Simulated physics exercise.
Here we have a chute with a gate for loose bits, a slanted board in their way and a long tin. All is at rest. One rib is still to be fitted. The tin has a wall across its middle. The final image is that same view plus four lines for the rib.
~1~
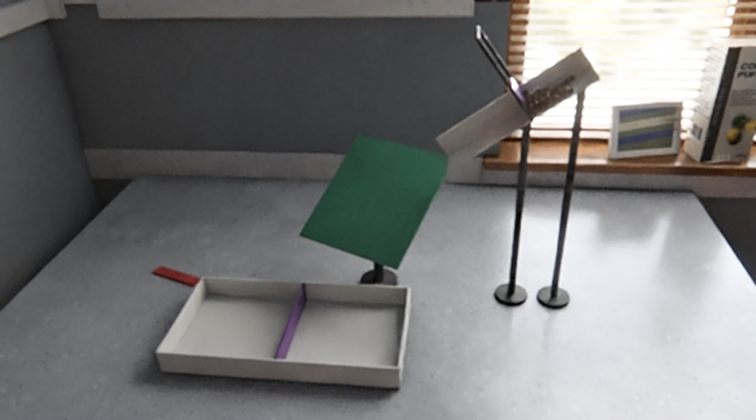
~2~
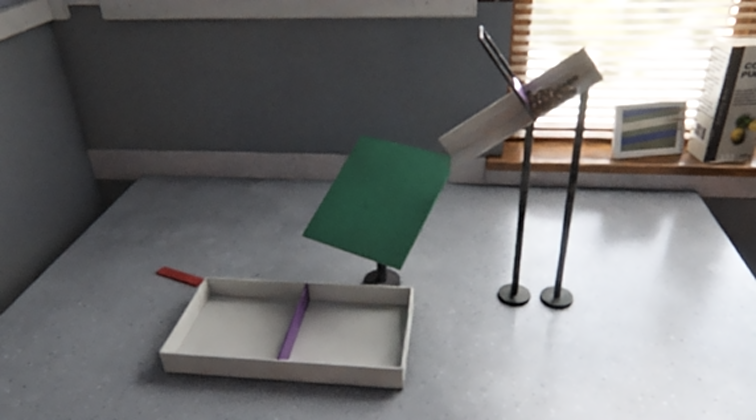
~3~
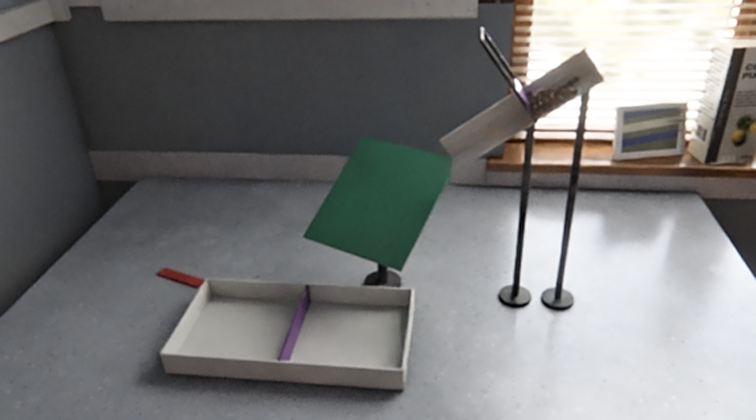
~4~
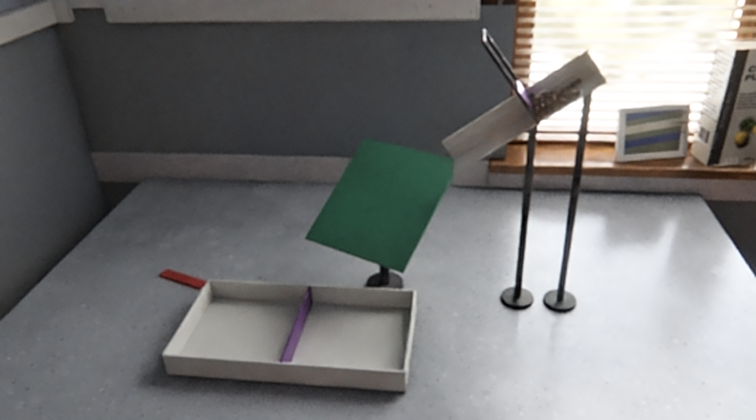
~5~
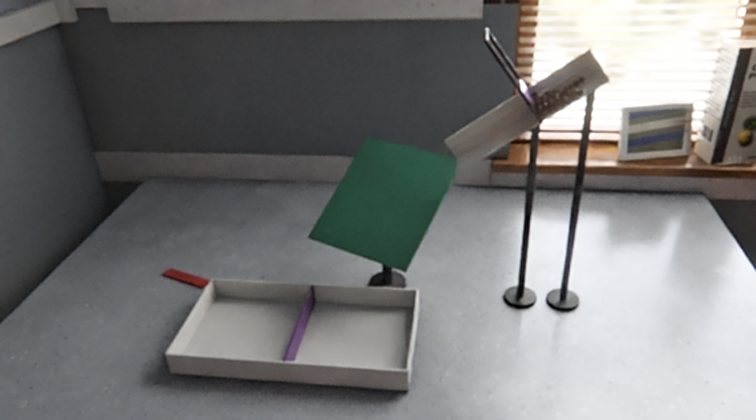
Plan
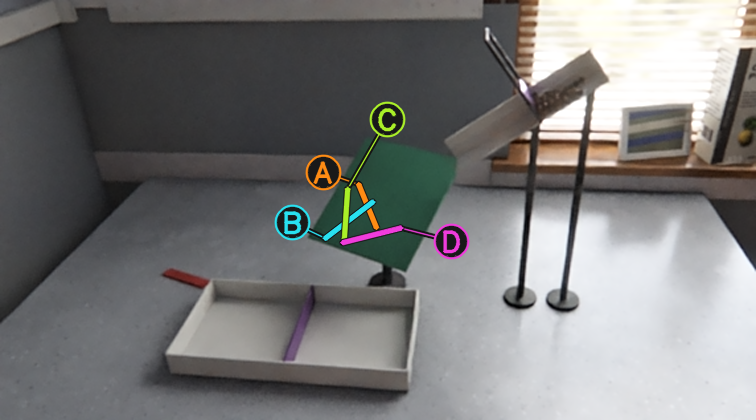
In this clip, a raised, sloping chute holds small brown pieces behind a gate, with a tilted green board and a divided, pale tray at its lower left; nothing moves apart from a slight shift of the view.
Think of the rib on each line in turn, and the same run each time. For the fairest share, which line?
B beats the others.
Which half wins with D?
More lands on the left.
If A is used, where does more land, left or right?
Right.
On the marked copy, line A from (358, 184) to (376, 227); line B from (372, 202) to (325, 238); line C from (347, 189) to (344, 238); line D from (400, 228) to (342, 242).
With A, of what is caught, none in the left half, all in the right.
With B, of what is caught, about half in the left half, about half in the right.
With C, of what is caught, about a quarter in the left half, most in the right.
With D, of what is caught, nearly all in the left half, a small part in the right.
